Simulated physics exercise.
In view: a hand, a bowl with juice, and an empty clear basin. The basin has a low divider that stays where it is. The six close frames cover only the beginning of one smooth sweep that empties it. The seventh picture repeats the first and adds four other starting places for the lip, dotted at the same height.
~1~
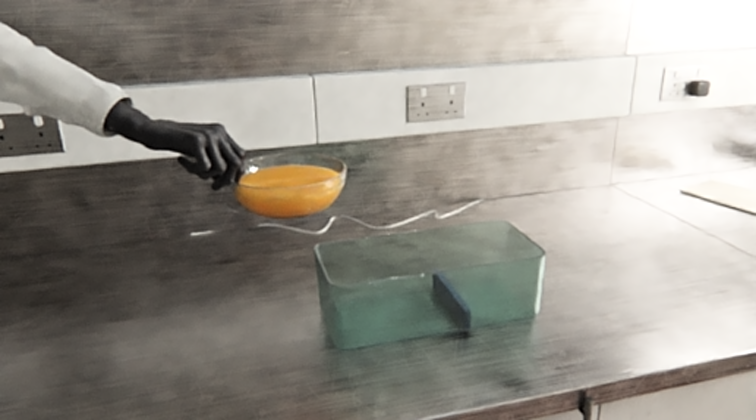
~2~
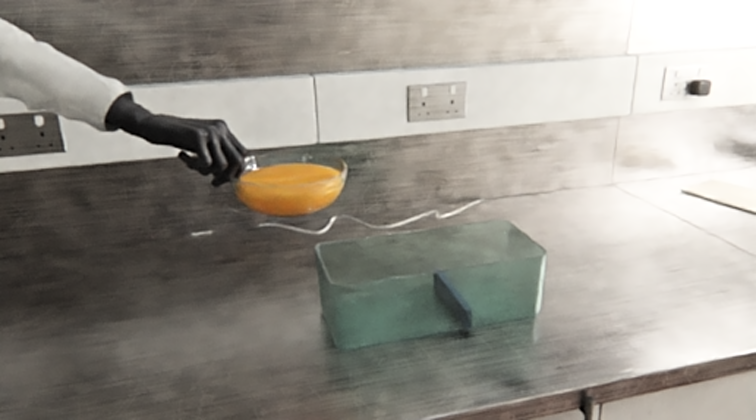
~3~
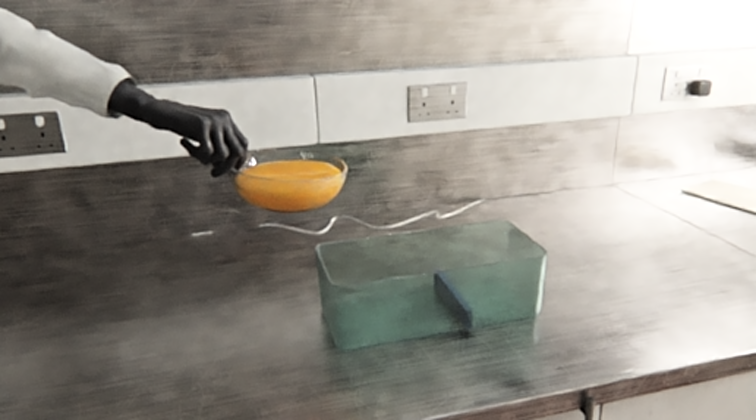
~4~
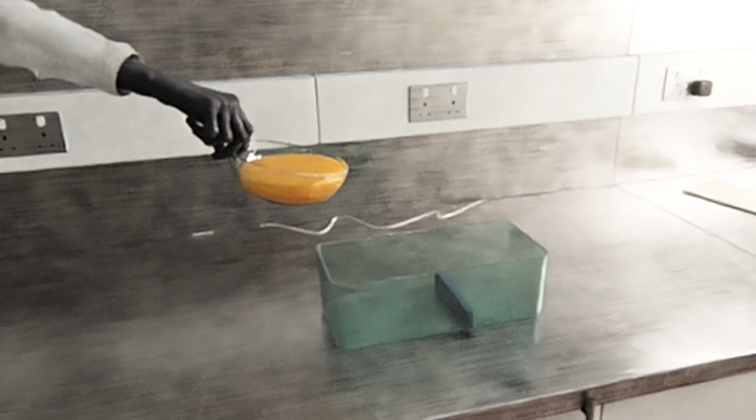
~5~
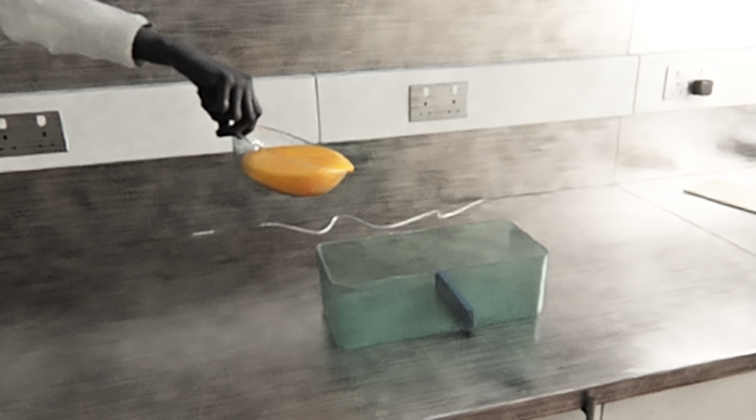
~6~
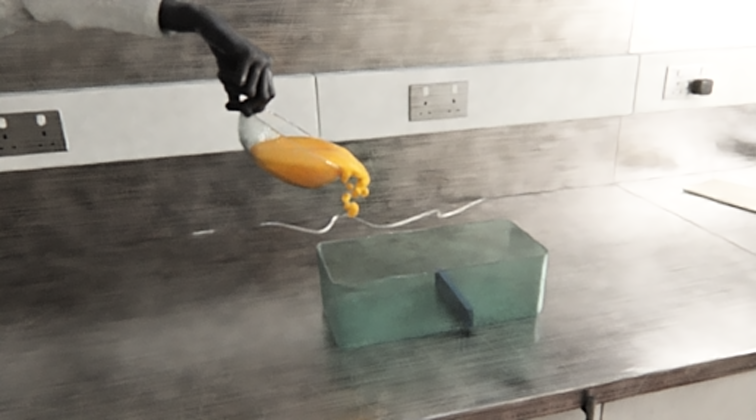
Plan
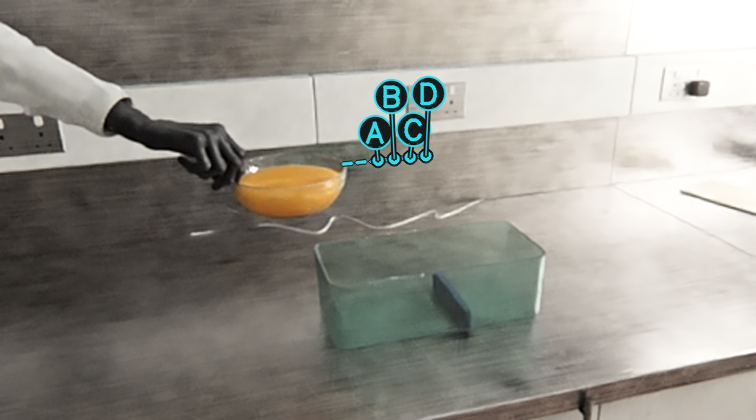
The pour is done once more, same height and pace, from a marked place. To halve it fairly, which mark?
The answer is place A.
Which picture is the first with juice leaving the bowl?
Picture 5.
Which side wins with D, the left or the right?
More ends on the right.
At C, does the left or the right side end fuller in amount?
The right side.
On the marked copy, A at (378, 160); B at (394, 158); C at (410, 157); D at (425, 155).
If A is chosen, about 51 % ends left of the wall and 47 % right of it.
If B is chosen, about 22 % ends left of the wall and 76 % right of it.
If C is chosen, about 16 % ends left of the wall and 83 % right of it.
If D is chosen, about 11 % ends left of the wall and 87 % right of it.
